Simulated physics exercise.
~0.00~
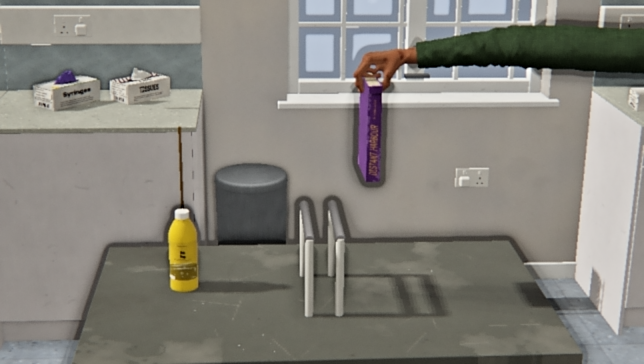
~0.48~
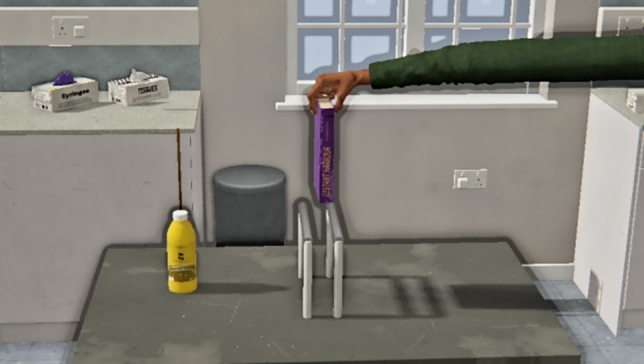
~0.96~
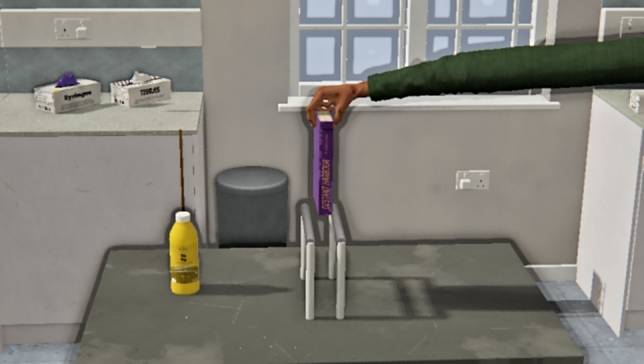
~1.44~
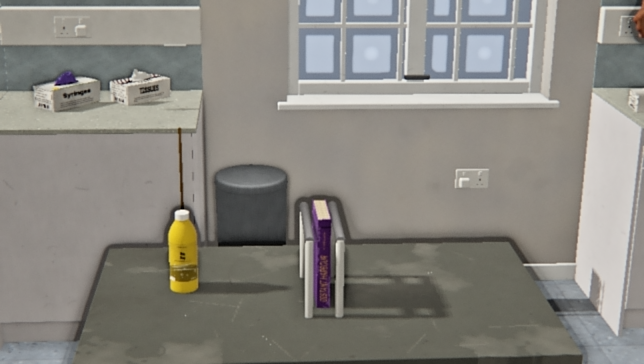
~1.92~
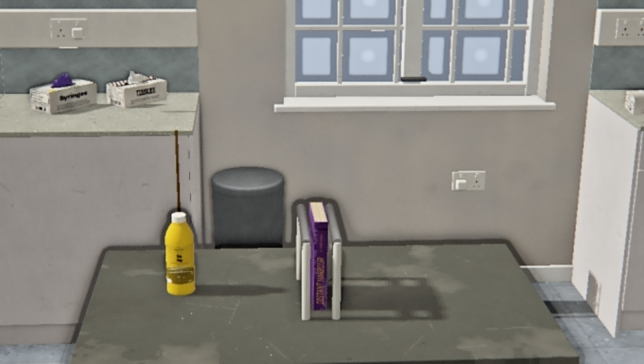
A purple book hangs upright from a hand in a dark green sleeve, reaching in from the right above a grey table, seen from the front by a slightly swaying camera in a room with a window behind. On the table stand a yellow bottle at the left and a pair of pale upright supports near the middle. The hand carries the book left and down until it is over the gap, then lowers it a little. It lets go and withdraws, and the book drops between the supports. The book ends standing upright there, the bottle still in its place.
